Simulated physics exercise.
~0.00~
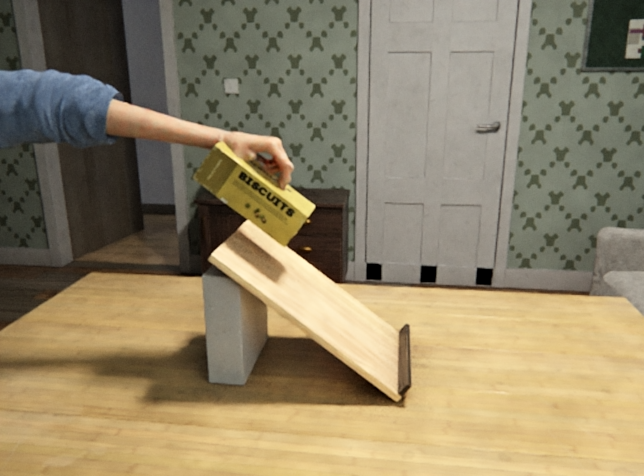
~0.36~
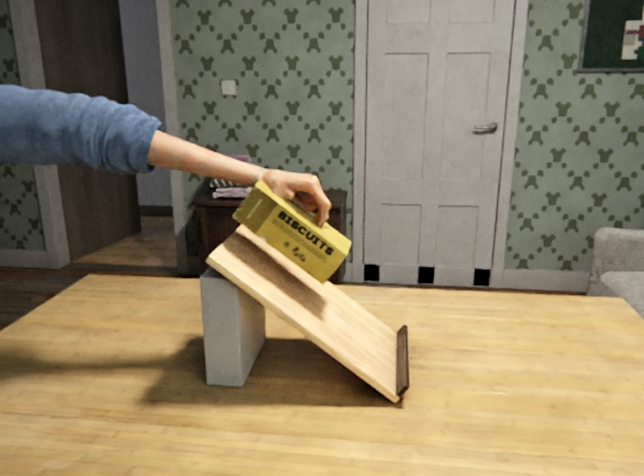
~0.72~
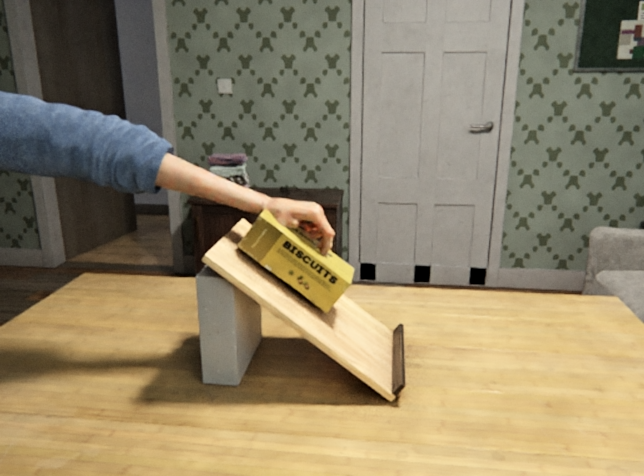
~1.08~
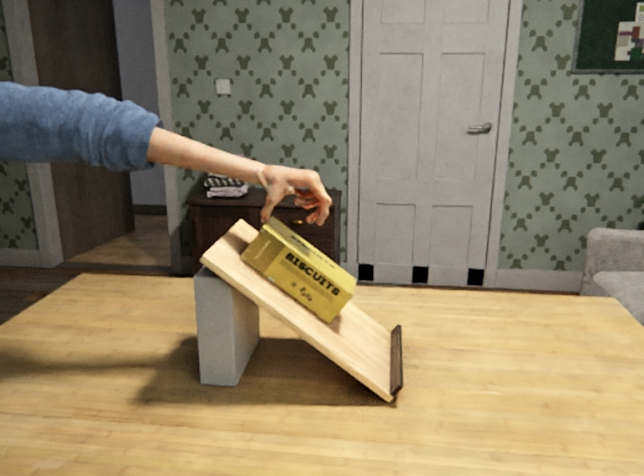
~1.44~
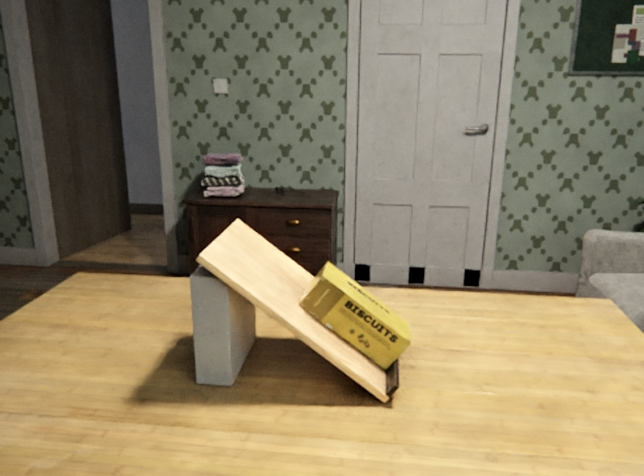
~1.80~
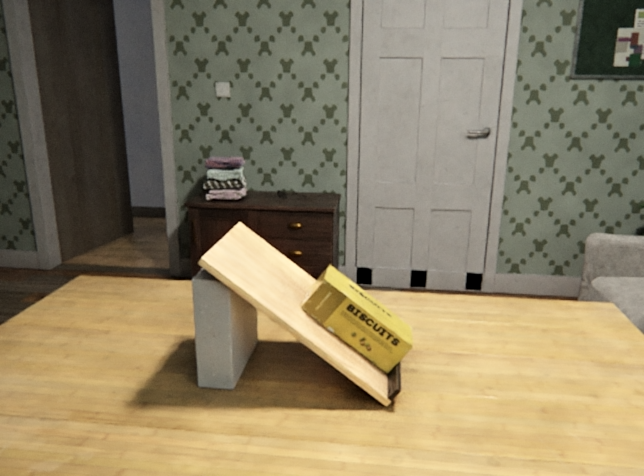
A yellow biscuit carton is held by a hand reaching in from the left, above a pale wooden board that slopes down to the right from a grey block. The slightly swaying view looks across a wooden table towards a white door, green patterned wallpaper and a dark chest of drawers. The hand lowers the carton to the right and sets it on the upper part of the board. The fingers let go and the arm withdraws. The carton slides down the slope and ends resting against the dark stop at the board's lower edge.
